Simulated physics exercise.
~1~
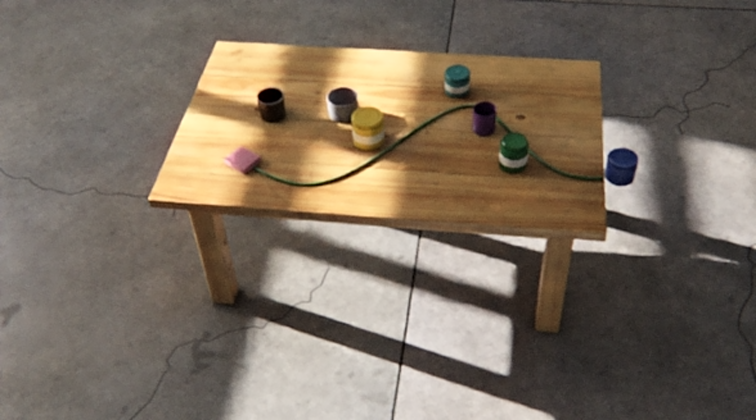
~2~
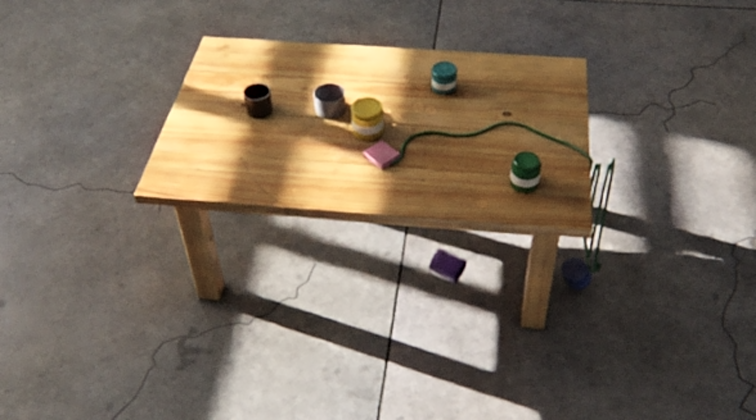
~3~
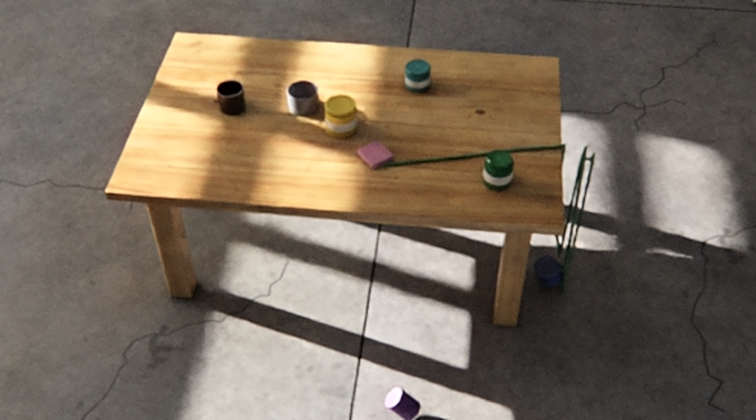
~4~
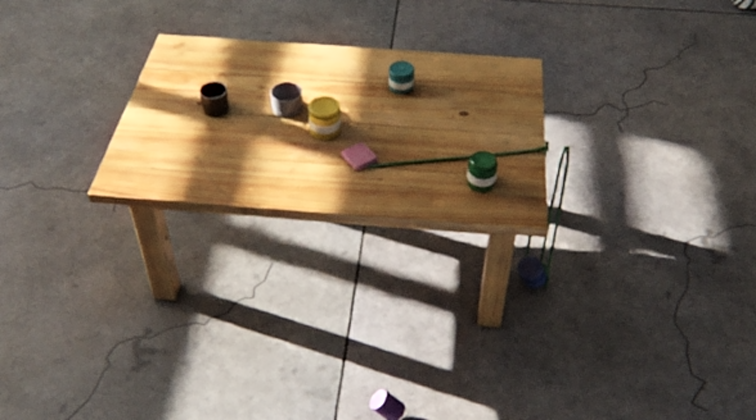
On a wooden table above a concrete floor, a dangling blue object pulls a corded pink block rightward as a purple cup falls off.
